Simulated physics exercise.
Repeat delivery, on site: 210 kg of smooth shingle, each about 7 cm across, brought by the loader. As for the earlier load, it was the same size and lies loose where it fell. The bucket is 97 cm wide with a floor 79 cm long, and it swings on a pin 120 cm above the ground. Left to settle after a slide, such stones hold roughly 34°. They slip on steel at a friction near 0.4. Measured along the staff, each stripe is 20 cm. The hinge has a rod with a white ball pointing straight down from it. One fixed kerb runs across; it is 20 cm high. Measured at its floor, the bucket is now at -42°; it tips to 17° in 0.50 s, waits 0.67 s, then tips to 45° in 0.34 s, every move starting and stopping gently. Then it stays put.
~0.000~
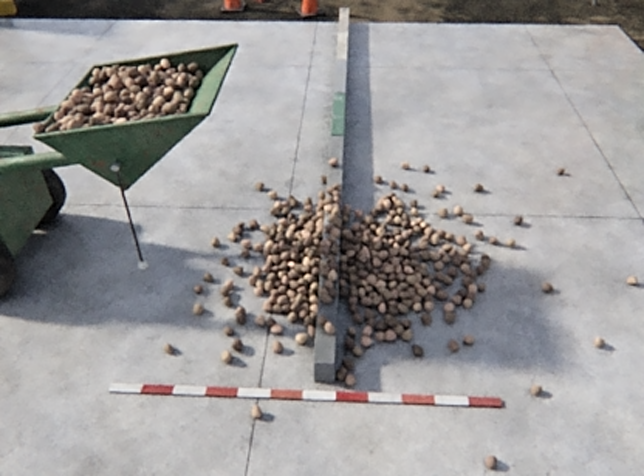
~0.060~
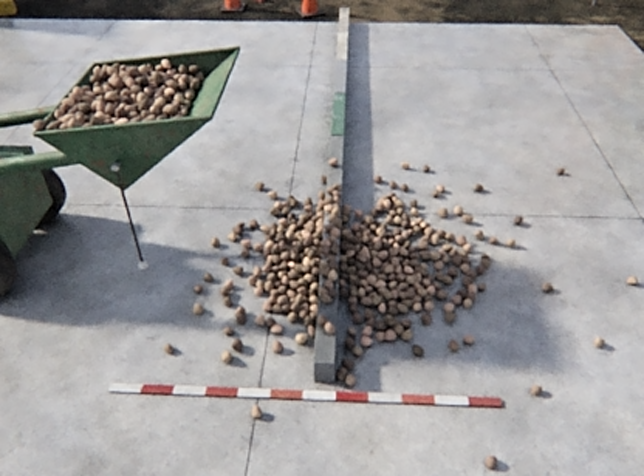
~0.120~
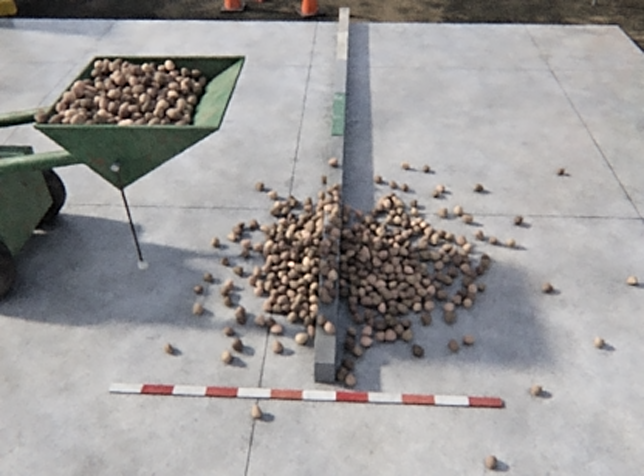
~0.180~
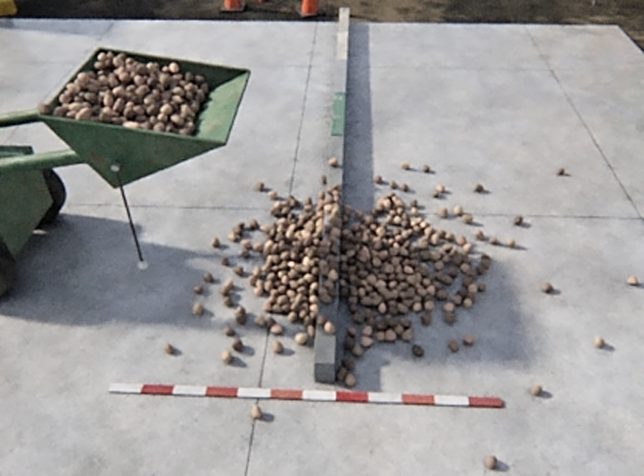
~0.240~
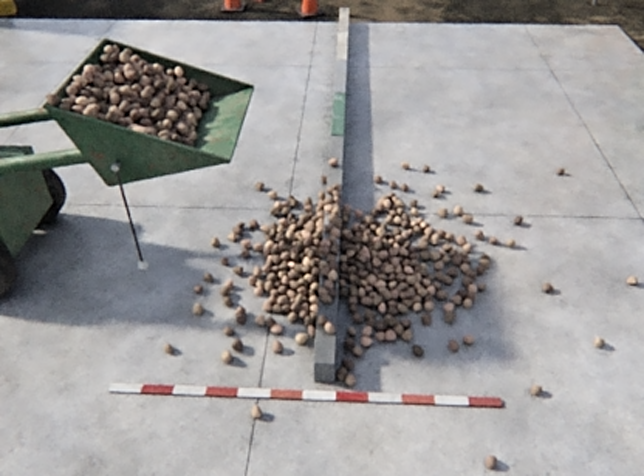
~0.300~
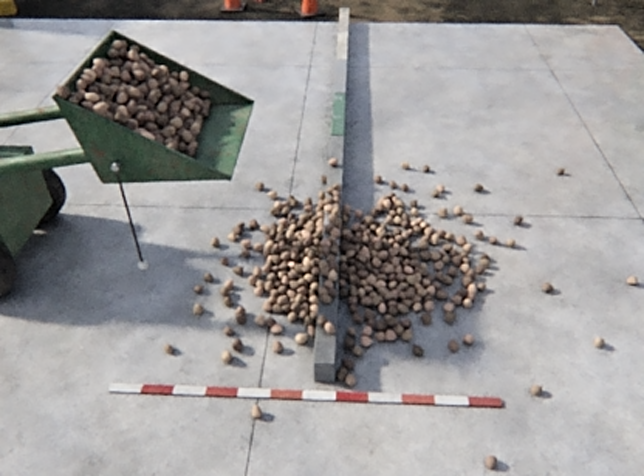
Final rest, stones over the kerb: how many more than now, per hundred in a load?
4 per hundred.
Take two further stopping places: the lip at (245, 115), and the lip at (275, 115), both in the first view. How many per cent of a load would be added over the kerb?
25 % and 50 %.
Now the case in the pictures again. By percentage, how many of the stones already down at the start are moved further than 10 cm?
I'd put it at about 5 per cent.
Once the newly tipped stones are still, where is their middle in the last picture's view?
They come to rest centred about (279, 252).
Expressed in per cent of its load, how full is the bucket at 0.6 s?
100 %.
After 0.4 s the floor is at 11°; in per cent of one load, 100 in the bucket, 46 on this side of the kerb, 54 over the kerb; the foremost stones are at (568, 284).
After 0.6 s the floor is at 17°; in per cent of one load, 100 in the bucket, 46 on this side of the kerb, 54 over the kerb; the foremost stones are at (568, 284).
After 2.0 s the floor is at 45°; in per cent of one load, 0 in the bucket, 142 on this side of the kerb, 58 over the kerb; the foremost stones are at (568, 284).
After 4.4 s the floor is at 45°; in per cent of one load, 0 in the bucket, 141 on this side of the kerb, 59 over the kerb; the foremost stones are at (568, 284). Net gain over the kerb, 4.
